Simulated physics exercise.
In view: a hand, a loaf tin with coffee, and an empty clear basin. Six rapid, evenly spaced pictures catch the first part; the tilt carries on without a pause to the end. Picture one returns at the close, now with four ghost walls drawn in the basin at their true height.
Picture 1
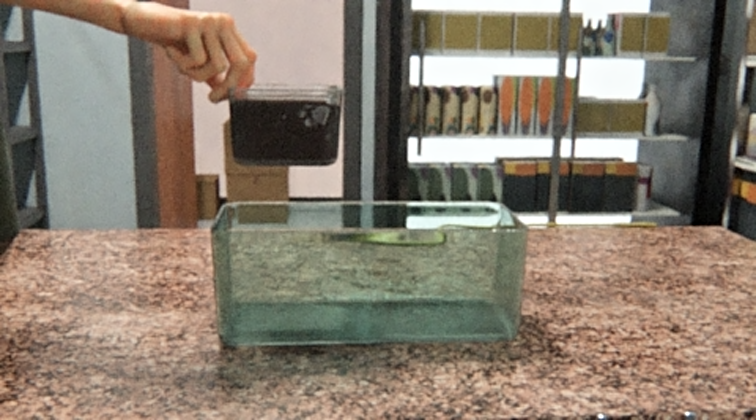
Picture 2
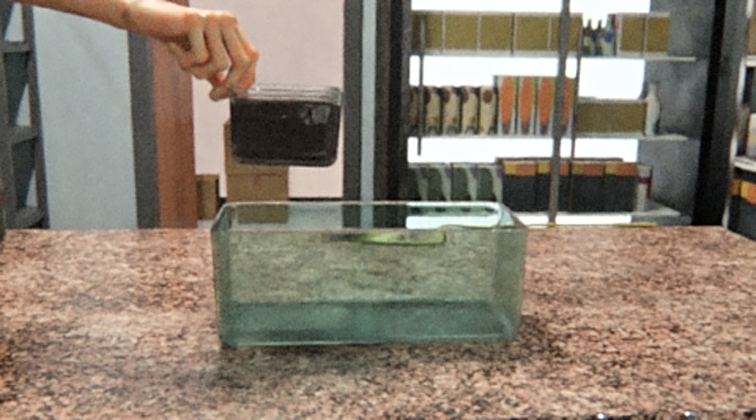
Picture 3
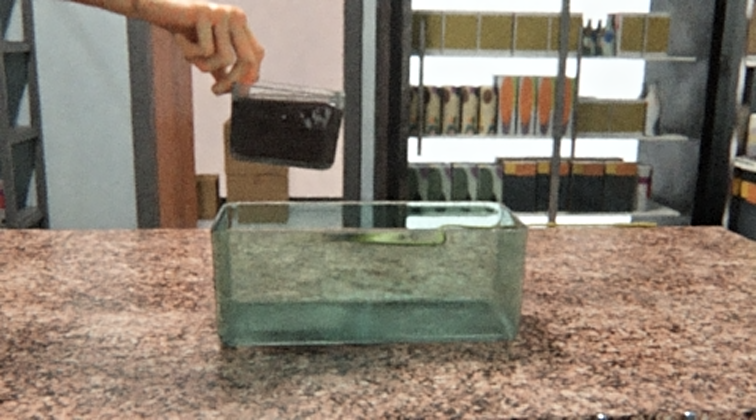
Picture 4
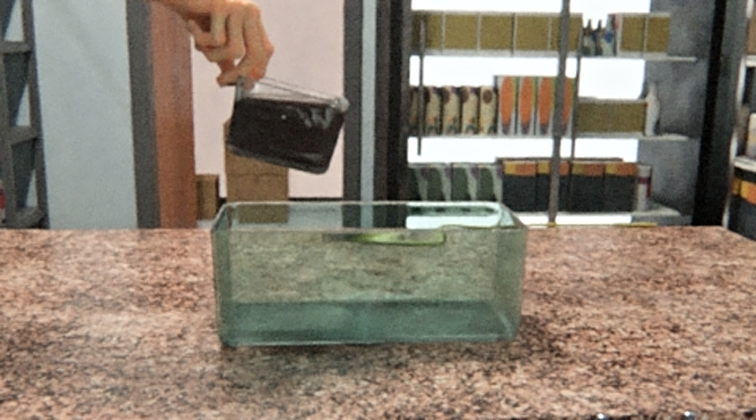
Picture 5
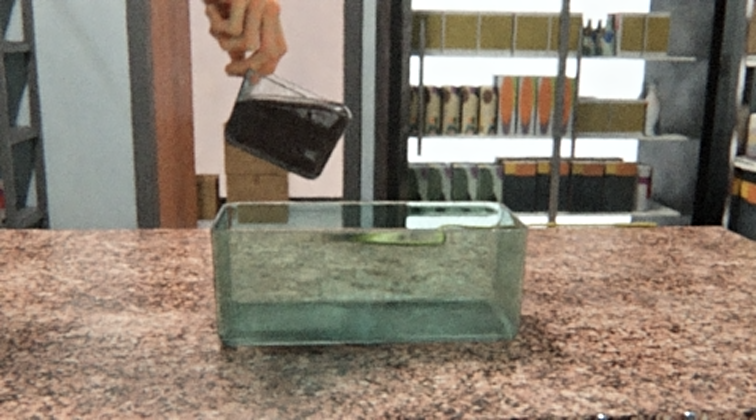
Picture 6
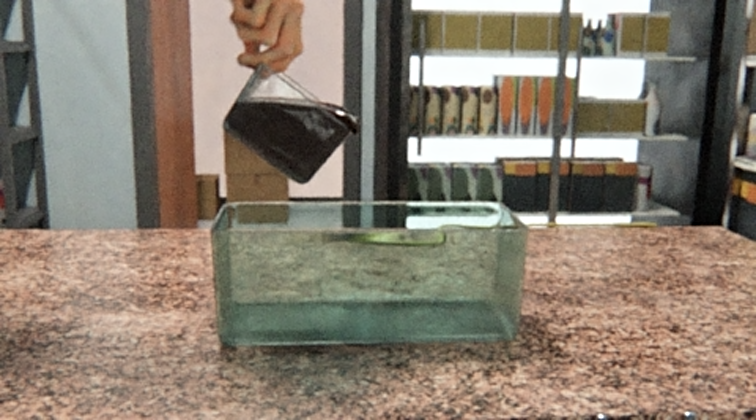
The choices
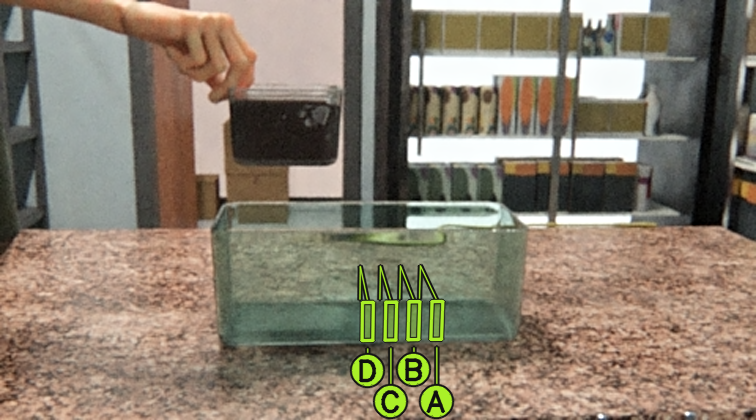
A hand reaches in from the upper left above a speckled pinkish-brown counter, seen from the front by a still camera, with a doorway and stocked shelves behind. It holds a clear tin of dark coffee over a wide, greenish clear basin. The hand holds the tin level, then tilts it steadily down to the right, and the coffee reaches and just crosses its right lip.
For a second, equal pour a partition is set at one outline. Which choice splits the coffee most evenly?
Best: C.
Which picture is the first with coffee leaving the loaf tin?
In picture 5.
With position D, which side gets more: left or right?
The right one.
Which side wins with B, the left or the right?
The left side.
In lime, A at (436, 347); B at (413, 347); C at (390, 348); D at (367, 348).
For position A, about 88 % ends left of the wall and 10 % right of it.
For position B, about 75 % ends left of the wall and 22 % right of it; 3 % is lost outside.
For position C, about 50 % ends left of the wall and 50 % right of it.
For position D, about 23 % ends left of the wall and 76 % right of it.
